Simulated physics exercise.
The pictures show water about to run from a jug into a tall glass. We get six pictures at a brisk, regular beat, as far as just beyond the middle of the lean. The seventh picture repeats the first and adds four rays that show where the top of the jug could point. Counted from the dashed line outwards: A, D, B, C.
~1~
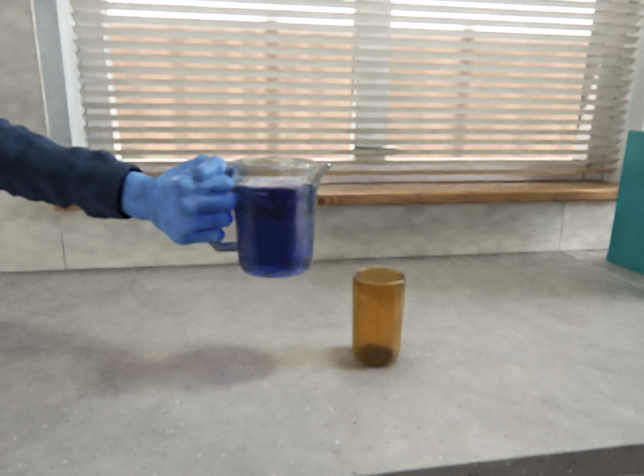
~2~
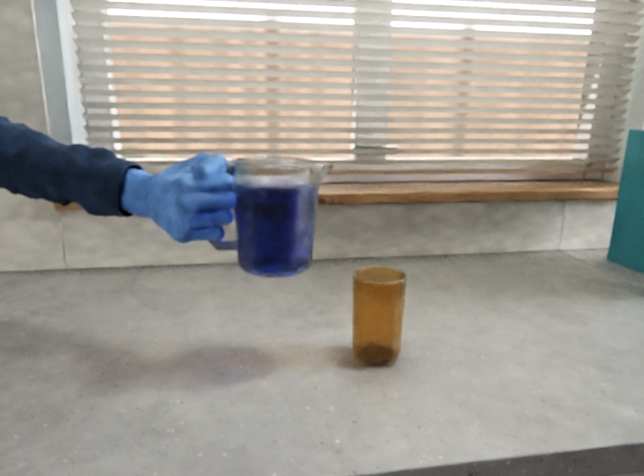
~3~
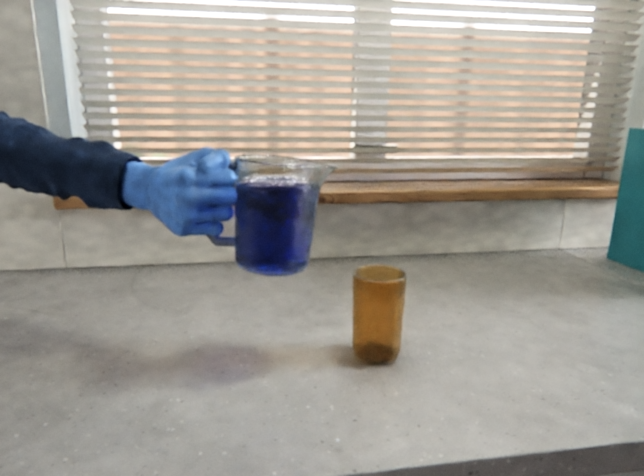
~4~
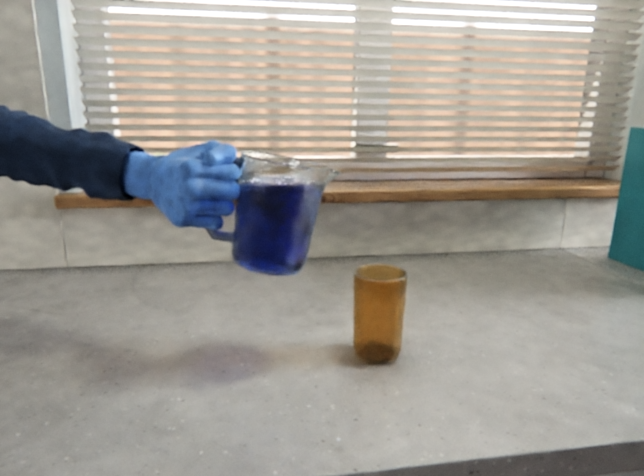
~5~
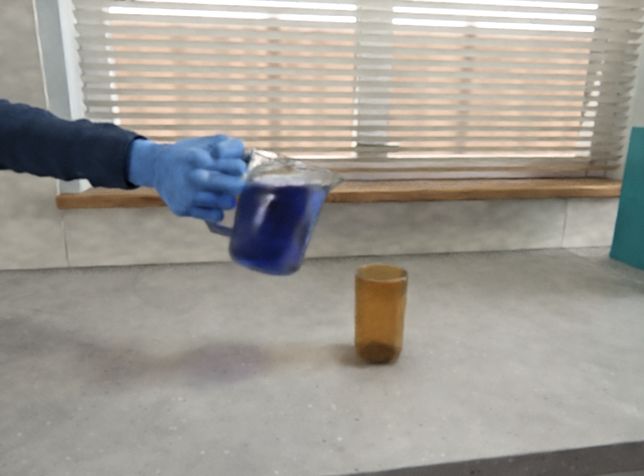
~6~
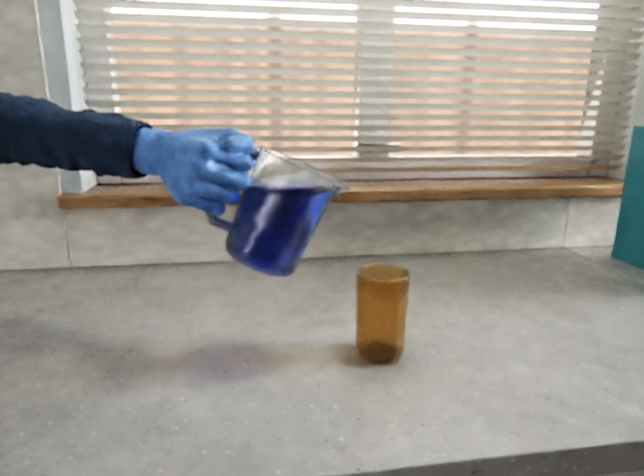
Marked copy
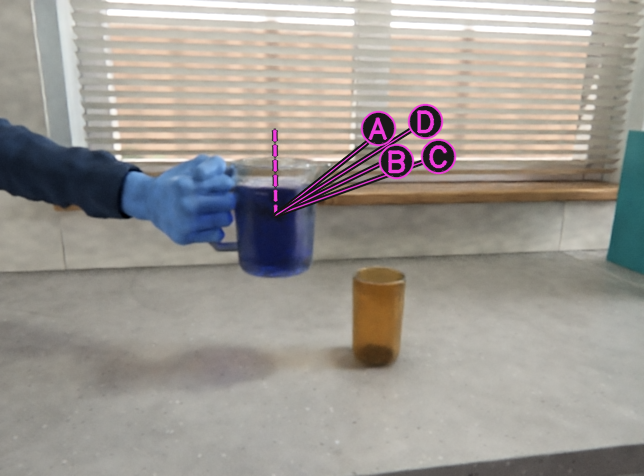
Blue-gloved hand holding a clear jug of blue liquid upright, then gradually tilting it rightward above an amber glass on a grey counter.
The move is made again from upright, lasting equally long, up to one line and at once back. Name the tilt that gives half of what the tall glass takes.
Use line A.
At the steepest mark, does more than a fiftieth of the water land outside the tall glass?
Yes, it does.
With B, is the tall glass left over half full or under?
Over.
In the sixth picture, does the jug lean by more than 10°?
Yes.
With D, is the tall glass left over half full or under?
Over.
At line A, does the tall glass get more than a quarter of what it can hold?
Yes, it does.
In magenta, A at (366, 142); B at (379, 164); C at (422, 162); D at (410, 130).
Choosing A, the tall glass ends with about 50 % of what it can hold.
Choosing B, the tall glass ends with about 88 % of what it can hold.
Choosing C, the tall glass ends with about 96 % of what it can hold; 8 % of the water is spilt.
Choosing D, the tall glass ends with about 68 % of what it can hold.
